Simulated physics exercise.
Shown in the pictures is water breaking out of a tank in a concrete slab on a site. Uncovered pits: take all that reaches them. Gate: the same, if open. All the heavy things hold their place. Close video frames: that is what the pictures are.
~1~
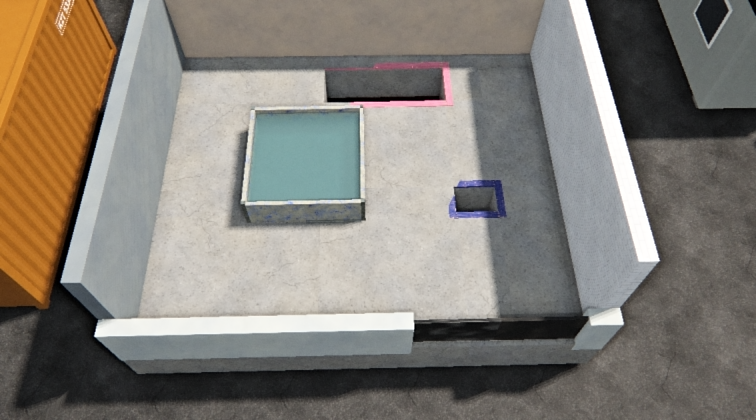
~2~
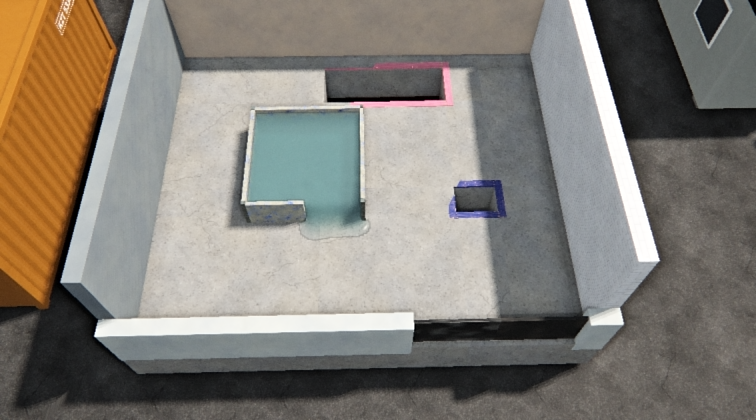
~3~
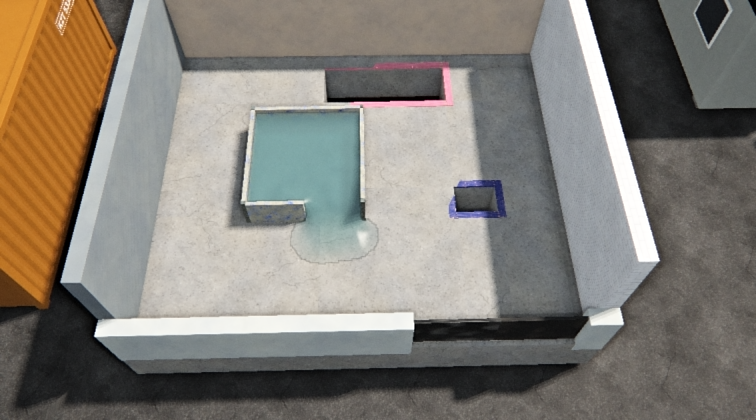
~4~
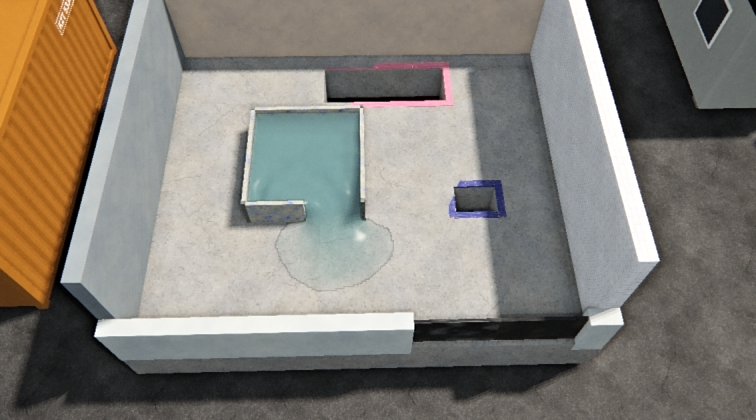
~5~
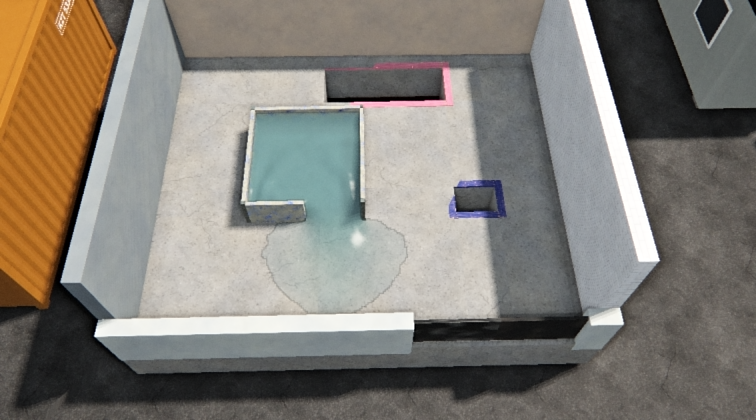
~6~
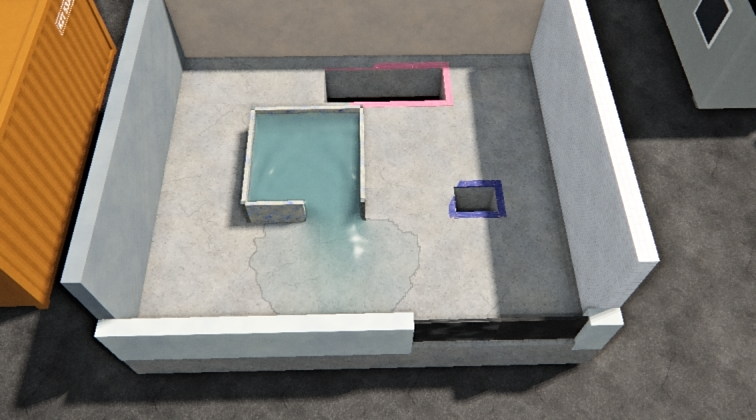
Water pours from a gap in the tank's front wall and spreads across the concrete slab.
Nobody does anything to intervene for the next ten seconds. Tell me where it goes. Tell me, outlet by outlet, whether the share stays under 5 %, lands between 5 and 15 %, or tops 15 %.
In order: The gate stays lower than five per cent, the pink pit sits in the mid range, the blue pit sits in the mid range.
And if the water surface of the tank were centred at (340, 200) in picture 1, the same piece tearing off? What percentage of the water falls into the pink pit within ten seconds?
I'd put the pink pit at 14 % of the whole.
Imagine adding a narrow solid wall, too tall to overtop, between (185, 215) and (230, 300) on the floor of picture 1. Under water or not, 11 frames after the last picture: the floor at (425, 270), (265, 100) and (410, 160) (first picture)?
Taken in turn, the three points are soaked, unsoaked and unsoaked.
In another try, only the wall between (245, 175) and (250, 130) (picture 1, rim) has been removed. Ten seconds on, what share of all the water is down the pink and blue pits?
Roughly, in per cent: Pink 20, blue 2.
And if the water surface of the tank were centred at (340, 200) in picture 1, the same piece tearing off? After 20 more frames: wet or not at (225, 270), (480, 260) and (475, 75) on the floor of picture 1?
Looking at all three, I'd call them swamped, swamped, bone dry.
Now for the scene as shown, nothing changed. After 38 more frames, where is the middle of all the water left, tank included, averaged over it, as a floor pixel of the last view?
Centre: Close to (356, 219).
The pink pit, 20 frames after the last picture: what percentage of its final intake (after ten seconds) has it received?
Around 0 percent.
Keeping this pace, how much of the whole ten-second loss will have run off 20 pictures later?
My reading is near 0 per cent.
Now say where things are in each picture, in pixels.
In the first frame, still water in the water tank at (306, 156).
In the second frame, water pours out at (334, 212) and has run to (304, 230).
In the third frame, the front is at (311, 257), out from the gap at (334, 213).
In the fourth frame, the front is at (317, 285), out from the gap at (334, 213).
In the fifth frame, water pours out at (334, 213) and has run to (321, 310).
In the sixth frame, the front is at a hidden place, out from the gap at (334, 213).
A moment on, water covers 15 % of the floor; the gate 0 %, the pink pit 0 %, the blue pit 0 %.
Next, water covers 25 % of the floor; the gate 0 %, the pink pit 0 %, the blue pit 0 %.
Then, water covers 35 % of the floor; the gate 0 %, the pink pit 0 %, the blue pit 0 %.
Later, water covers 70 % of the floor; the gate 0 %, the pink pit 0 %, the blue pit 2 %.
In the end, water covers 80 % of the floor; the gate 0 %, the pink pit 8 %, the blue pit 7 %.
